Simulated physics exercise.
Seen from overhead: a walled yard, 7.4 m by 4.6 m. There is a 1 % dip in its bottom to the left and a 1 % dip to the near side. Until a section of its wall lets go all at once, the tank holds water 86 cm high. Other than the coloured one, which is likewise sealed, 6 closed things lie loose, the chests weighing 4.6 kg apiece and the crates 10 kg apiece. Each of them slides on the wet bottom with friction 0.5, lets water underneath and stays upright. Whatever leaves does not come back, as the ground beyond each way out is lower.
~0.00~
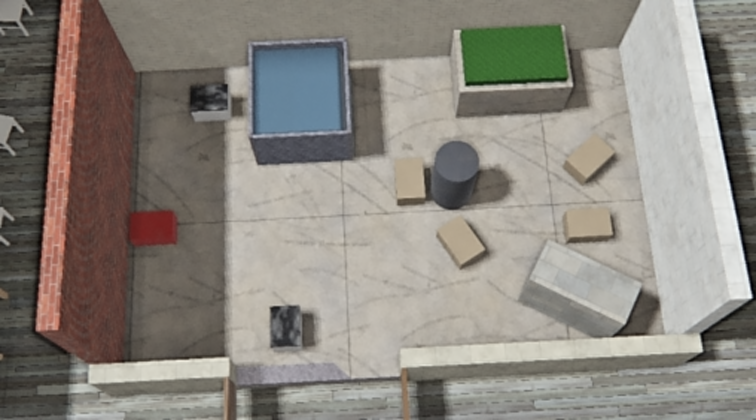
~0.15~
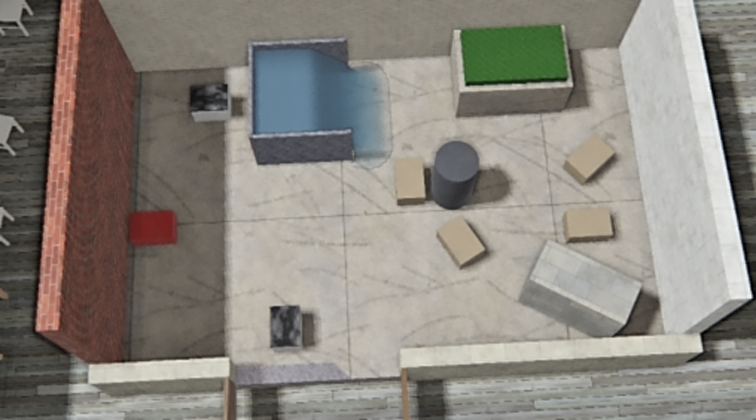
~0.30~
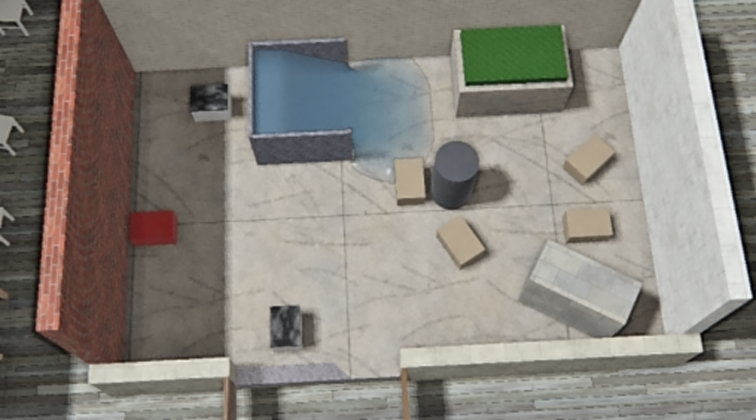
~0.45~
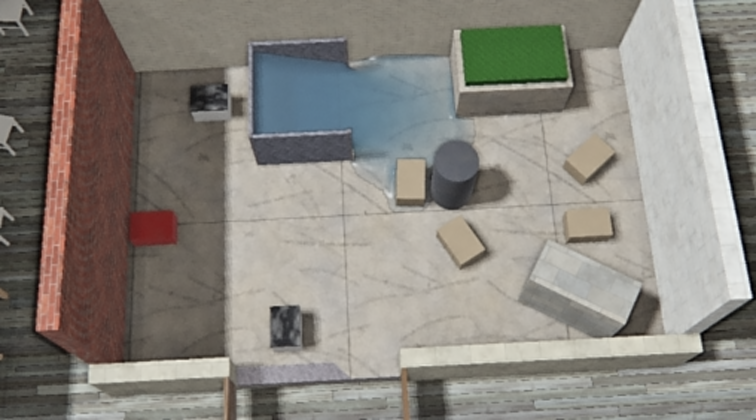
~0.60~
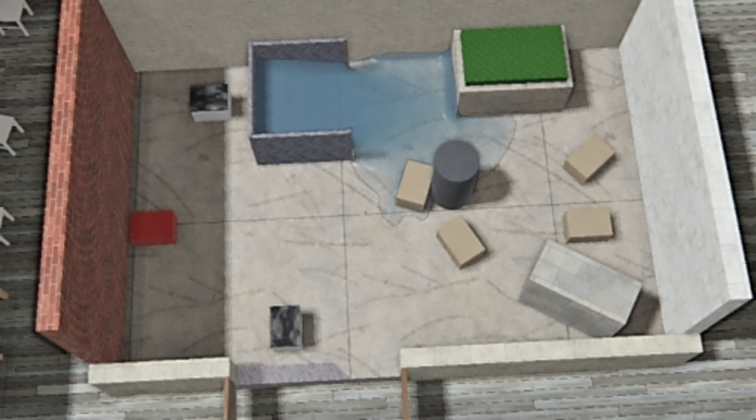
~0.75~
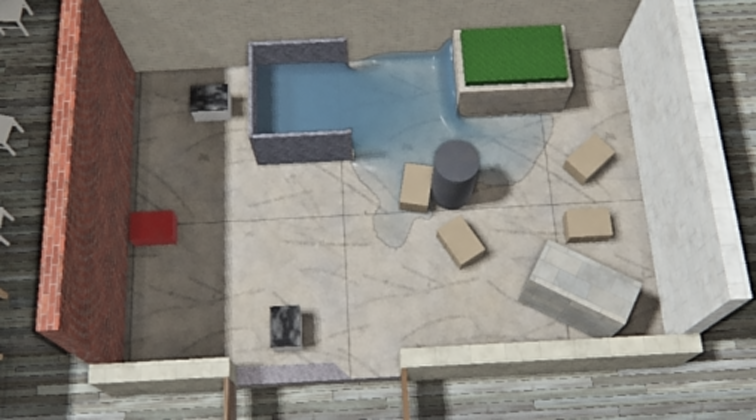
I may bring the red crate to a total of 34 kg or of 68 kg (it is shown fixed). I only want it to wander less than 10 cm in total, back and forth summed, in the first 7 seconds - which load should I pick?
You need the lighter load.
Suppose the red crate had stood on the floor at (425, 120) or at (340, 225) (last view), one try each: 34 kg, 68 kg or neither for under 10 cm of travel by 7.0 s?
Well, nothing does it for the first, the little one does for the second.
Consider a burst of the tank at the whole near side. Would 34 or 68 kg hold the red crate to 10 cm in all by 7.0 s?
Well, in that case only the heavy one does.
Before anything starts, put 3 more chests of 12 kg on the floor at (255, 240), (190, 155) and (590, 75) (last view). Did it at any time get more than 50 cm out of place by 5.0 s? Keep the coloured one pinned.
Taking them one by one: Below the mark; below the mark; below the mark.
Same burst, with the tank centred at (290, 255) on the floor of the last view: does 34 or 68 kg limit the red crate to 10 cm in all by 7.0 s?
In that case, simply put, the lighter one does it.
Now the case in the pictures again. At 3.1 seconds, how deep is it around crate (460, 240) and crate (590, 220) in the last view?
Roughly 2 and 22 cm.
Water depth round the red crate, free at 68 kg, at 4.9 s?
Depth: Approx. 2 cm.
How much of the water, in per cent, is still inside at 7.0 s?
Still held: Near 86 %.
After 1.4 s the red crate would be 0 cm from its start with 34 kg and 0 cm from its start with 68 kg; 0 cm of water round it then.
After 3.1 s the red crate would be 0 cm from its start with 34 kg and 0 cm from its start with 68 kg; 0 cm of water round it then.
After 4.9 s the red crate would be 0 cm from its start with 34 kg and 0 cm from its start with 68 kg; 2 cm of water round it then.
After 7.0 s the red crate would be 0 cm from its start with 34 kg and 0 cm from its start with 68 kg; 2 cm of water round it then.
